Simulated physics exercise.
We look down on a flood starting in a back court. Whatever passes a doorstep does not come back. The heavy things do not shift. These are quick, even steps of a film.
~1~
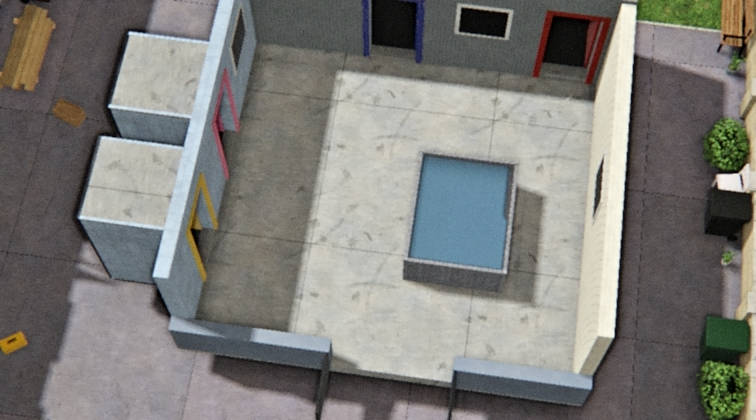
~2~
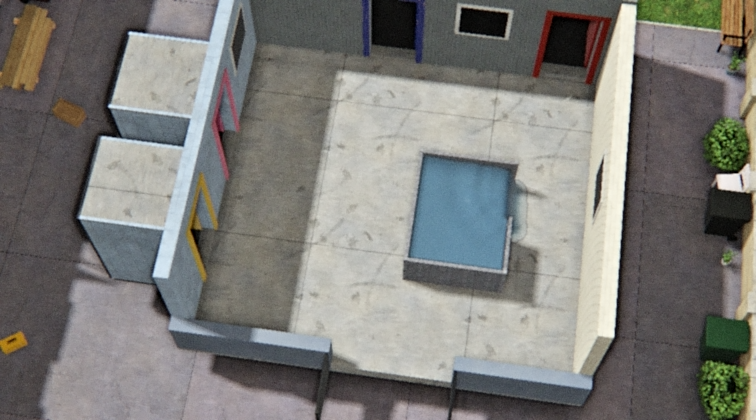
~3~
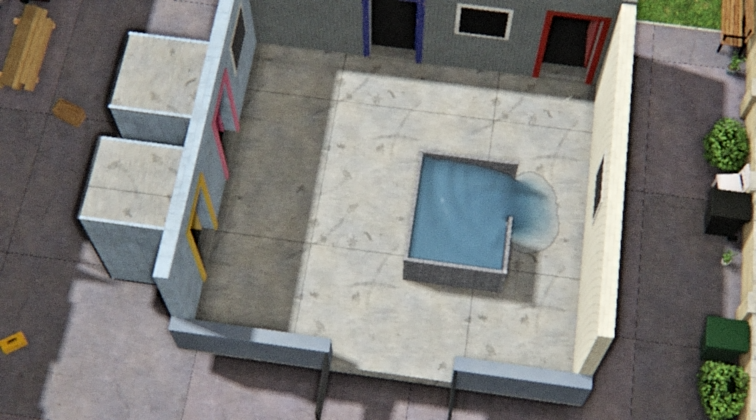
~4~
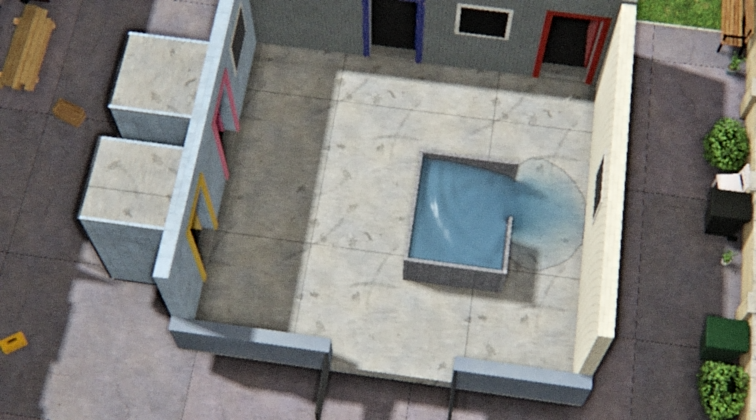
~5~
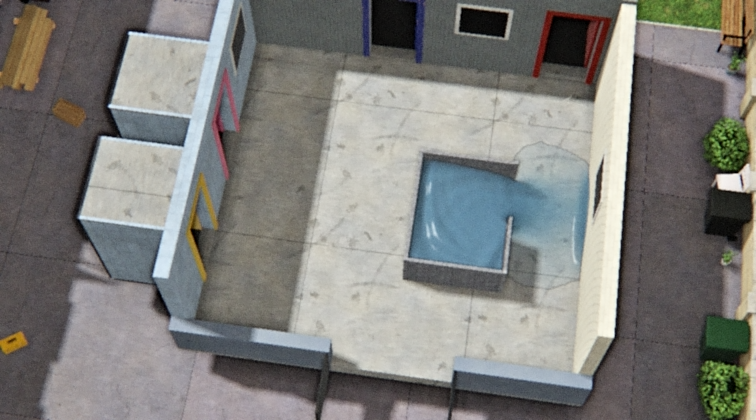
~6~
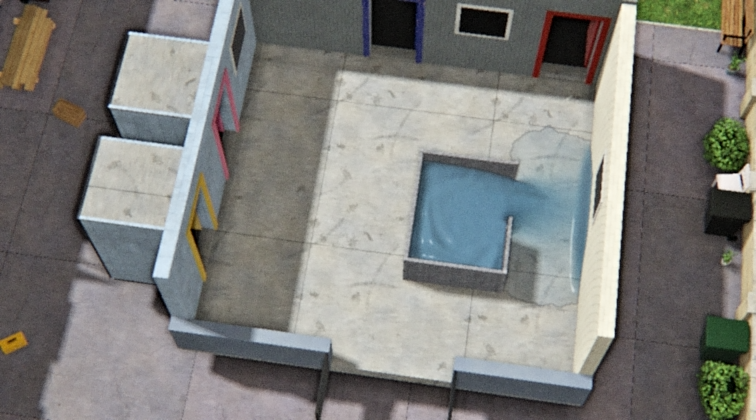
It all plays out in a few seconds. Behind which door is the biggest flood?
The red doorway takes the most.
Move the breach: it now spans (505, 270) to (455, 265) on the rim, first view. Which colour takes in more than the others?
That is the door marked red.
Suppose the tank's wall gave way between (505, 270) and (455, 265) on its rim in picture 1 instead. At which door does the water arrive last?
The one in pink.
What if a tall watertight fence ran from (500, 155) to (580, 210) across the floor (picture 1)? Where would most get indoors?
I say the door marked yellow.
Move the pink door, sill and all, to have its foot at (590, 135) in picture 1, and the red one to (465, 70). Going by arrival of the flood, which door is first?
That is the pink door.
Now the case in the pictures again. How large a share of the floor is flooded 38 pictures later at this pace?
Near 95 in a hundred.
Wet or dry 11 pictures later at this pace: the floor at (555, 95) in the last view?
Verdict: Covered.
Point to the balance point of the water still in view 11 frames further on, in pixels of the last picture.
Near (499, 223).
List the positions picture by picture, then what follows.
In the first frame, the water tank at (462, 212) is whole and still.
In the second frame, water pours out at (509, 205) and has run to a hidden place.
In the third frame, the front is at (552, 235), out from the gap at (509, 206).
In the fourth frame, water pours out at (508, 207) and has run to (582, 235).
In the fifth frame, the front is at (588, 168), out from the gap at (508, 206).
In the sixth frame, water pours out at (508, 206) and has run to (590, 145).
A moment on, water covers 15 % of the floor; yellow door not reached, pink door not reached, blue door not reached, red door wet at the sill, nothing in.
Next, water covers 25 % of the floor; yellow door not reached, pink door not reached, blue door not reached, red door a lot in.
Then, water covers 50 % of the floor; yellow door not reached, pink door not reached, blue door wet at the sill, nothing in, red door a lot in.
Later, water covers 95 % of the floor; yellow door a trickle in, pink door a trickle in, blue door wet at the sill, nothing in, red door a lot in.
In the end, water covers 100 % of the floor; yellow door a lot in, pink door some in, blue door wet at the sill, nothing in, red door a lot in; the red door has let in the most.
